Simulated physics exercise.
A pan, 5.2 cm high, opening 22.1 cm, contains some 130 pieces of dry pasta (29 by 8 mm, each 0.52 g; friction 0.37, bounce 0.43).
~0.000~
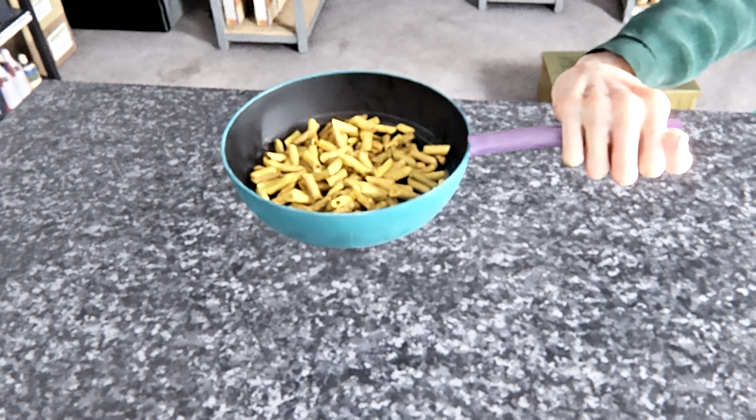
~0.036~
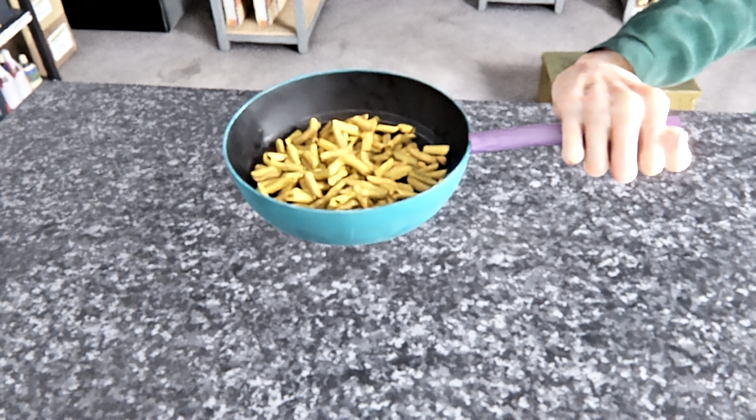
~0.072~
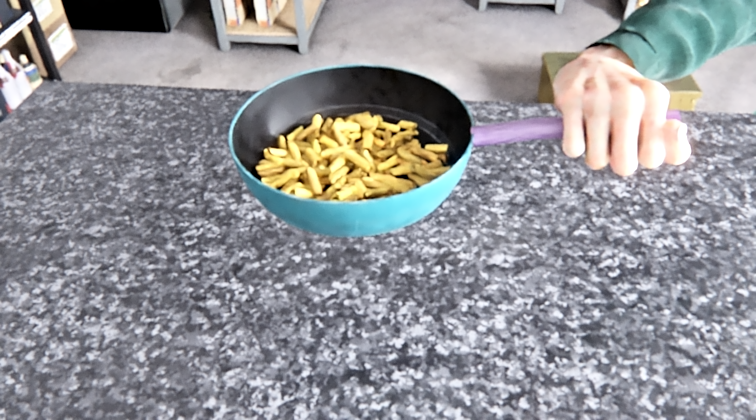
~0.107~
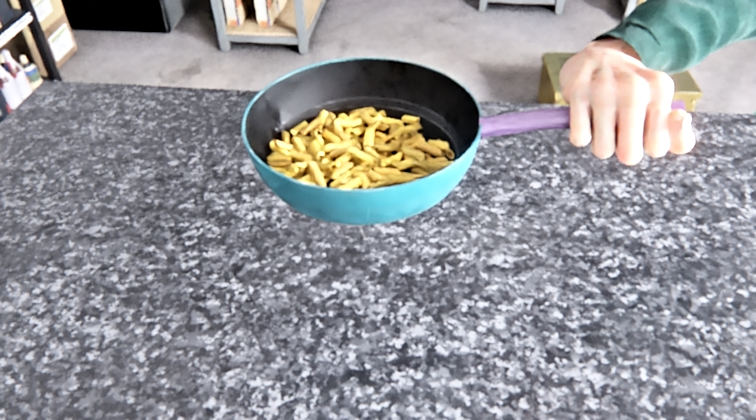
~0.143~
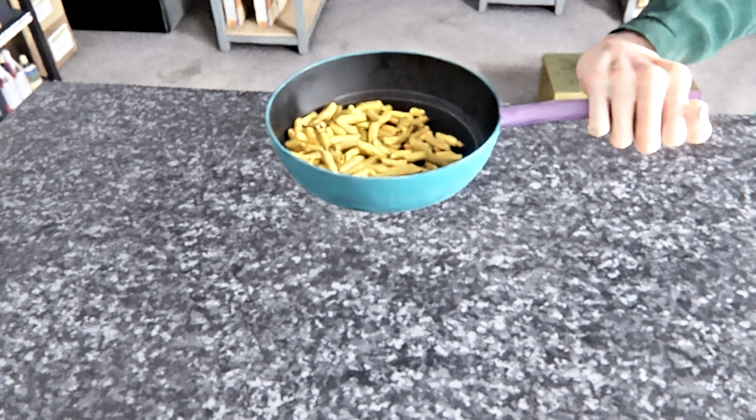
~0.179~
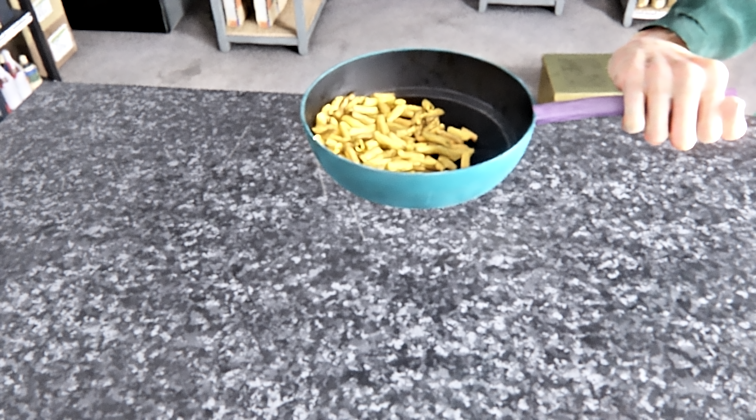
We see a hand in a green sleeve holding a teal pan of dry pasta by its purple handle above a speckled grey surface. The pan stays level as the hand moves it slightly back, then increasingly to the right.
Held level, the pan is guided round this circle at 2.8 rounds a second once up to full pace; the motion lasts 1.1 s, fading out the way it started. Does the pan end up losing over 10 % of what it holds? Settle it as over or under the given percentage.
The fraction gone is larger than a tenth.
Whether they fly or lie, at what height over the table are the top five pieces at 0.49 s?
Estimate: Close to 22 cm.
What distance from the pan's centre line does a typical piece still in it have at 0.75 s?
I'd say close to 9.5 cm.
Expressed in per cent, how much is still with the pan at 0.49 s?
Around 75 per cent.
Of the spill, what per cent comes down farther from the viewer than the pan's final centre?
I'd reckon close to 40 per cent.
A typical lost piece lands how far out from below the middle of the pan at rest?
It works out to near 44 cm.
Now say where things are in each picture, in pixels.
In the first picture, pan at (353, 221); tilt 0 degrees; moved 0.0 cm; top of the load at (346, 128).
In the second picture, pan at (353, 218); tilt 0 degrees; moved 0.4 cm; top of the load at (348, 128).
In the third picture, pan at (357, 210); tilt 0 degrees; moved 1.5 cm; top of the load at (349, 124).
In the fourth picture, pan at (366, 197); tilt 0 degrees; moved 3.3 cm; top of the load at (367, 119).
In the fifth picture, pan at (385, 185); tilt 0 degrees; moved 5.6 cm; top of the load at (417, 113).
In the sixth picture, pan at (416, 181); tilt 0 degrees; moved 8.3 cm; top of the load at (398, 103). Its speed is now 1.03 m/s.
Then, at 0.49 s, pan 75 %, in the air 25 %; middle of the pieces not yet landed near (366, 201).
After 0.75 s, fallen left of where it stops 15 %, pan 55 %, fallen right of where it stops 5 %, fallen in front of where it stops 10 %, fallen behind where it stops 5 %, in the air 15 %; middle of the pieces not yet landed near (490, 176).
Then, at 0.99 s, fallen left of where it stops 15 %, pan 40 %, fallen right of where it stops 10 %, fallen in front of where it stops 15 %, fallen behind where it stops 10 %, in the air 10 %; middle of the pieces not yet landed near (372, 125).
After 1.22 s, fallen left of where it stops 25 %, pan 40 %, fallen right of where it stops 10 %, fallen in front of where it stops 15 %, fallen behind where it stops 10 %; middle of the pieces not yet landed near (497, 195).
In the end, at 1.8 s, fallen left of where it stops 25 %, pan 40 %, fallen right of where it stops 10 %, fallen in front of where it stops 15 %, fallen behind where it stops 10 %.
